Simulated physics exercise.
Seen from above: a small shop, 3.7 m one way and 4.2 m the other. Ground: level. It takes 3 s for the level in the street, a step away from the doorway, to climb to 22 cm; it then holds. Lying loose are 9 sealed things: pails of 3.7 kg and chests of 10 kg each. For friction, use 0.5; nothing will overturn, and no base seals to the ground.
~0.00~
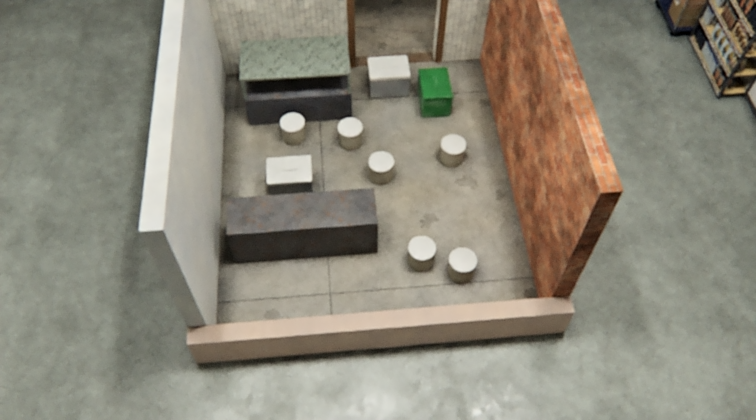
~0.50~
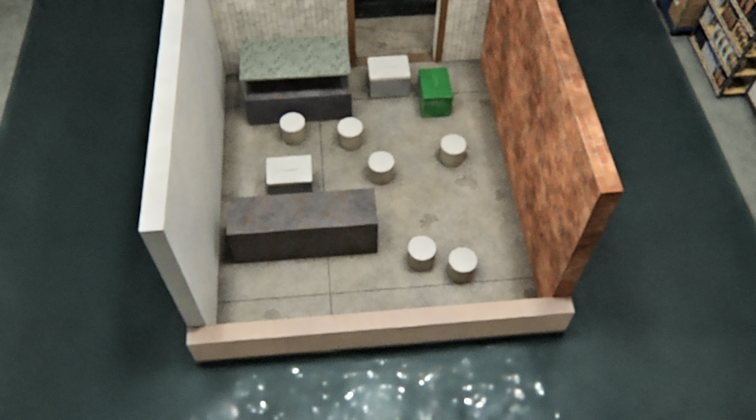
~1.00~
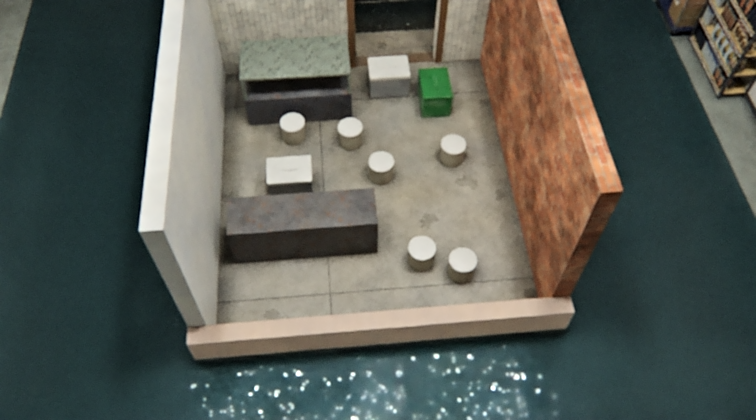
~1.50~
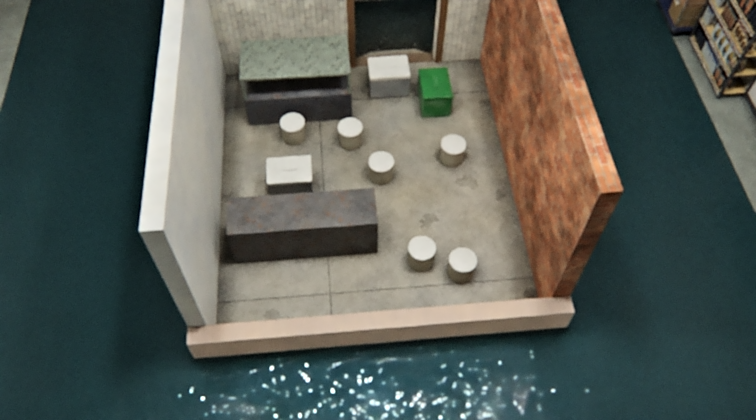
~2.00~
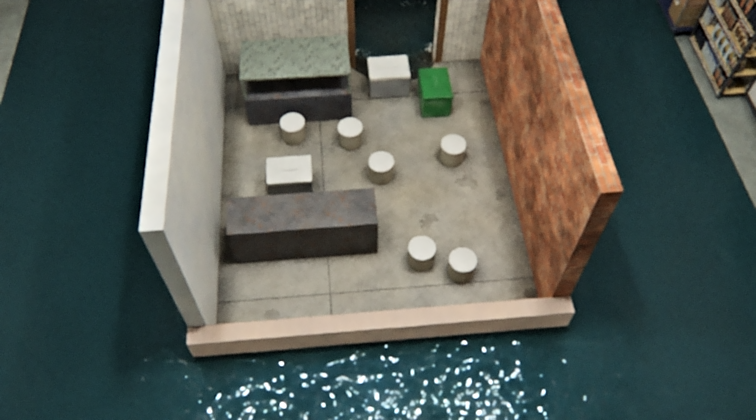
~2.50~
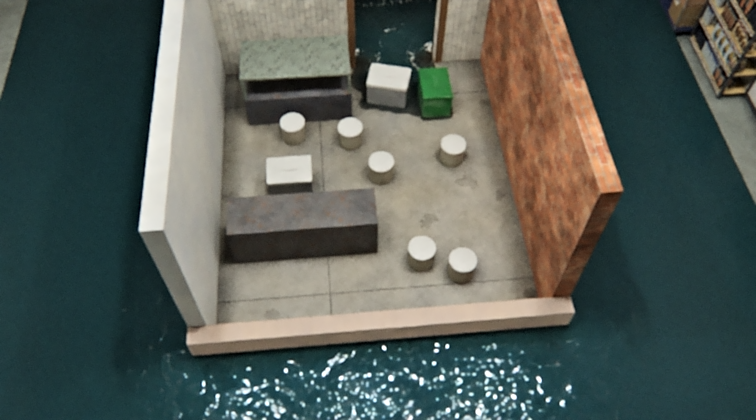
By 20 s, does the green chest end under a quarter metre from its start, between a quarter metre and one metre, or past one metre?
Past one metre.
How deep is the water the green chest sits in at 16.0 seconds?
Roughly 20 cm at that moment.
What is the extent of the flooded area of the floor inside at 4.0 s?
About 5.5 m2.
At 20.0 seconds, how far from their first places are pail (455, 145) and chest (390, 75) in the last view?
Respectively 250 and 400 cm.
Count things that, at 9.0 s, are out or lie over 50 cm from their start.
That would be 7.
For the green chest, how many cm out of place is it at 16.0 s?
350 cm, give or take.
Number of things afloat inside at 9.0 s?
At that time, 7.
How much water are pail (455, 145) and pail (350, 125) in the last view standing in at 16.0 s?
I'd put it at 20 cm and 9 cm respectively.
After 4.0 s the green chest is near (485, 119), 0.9 m from its start, aground; 0 afloat.
After 9.0 s the green chest is near (430, 248), 2.7 m from its start, afloat; 7 afloat.
After 16.0 s the green chest is near (364, 285), 3.3 m from its start, afloat; 9 afloat.
After 20.0 s the green chest is near (285, 272), 3.5 m from its start, afloat; 9 afloat.
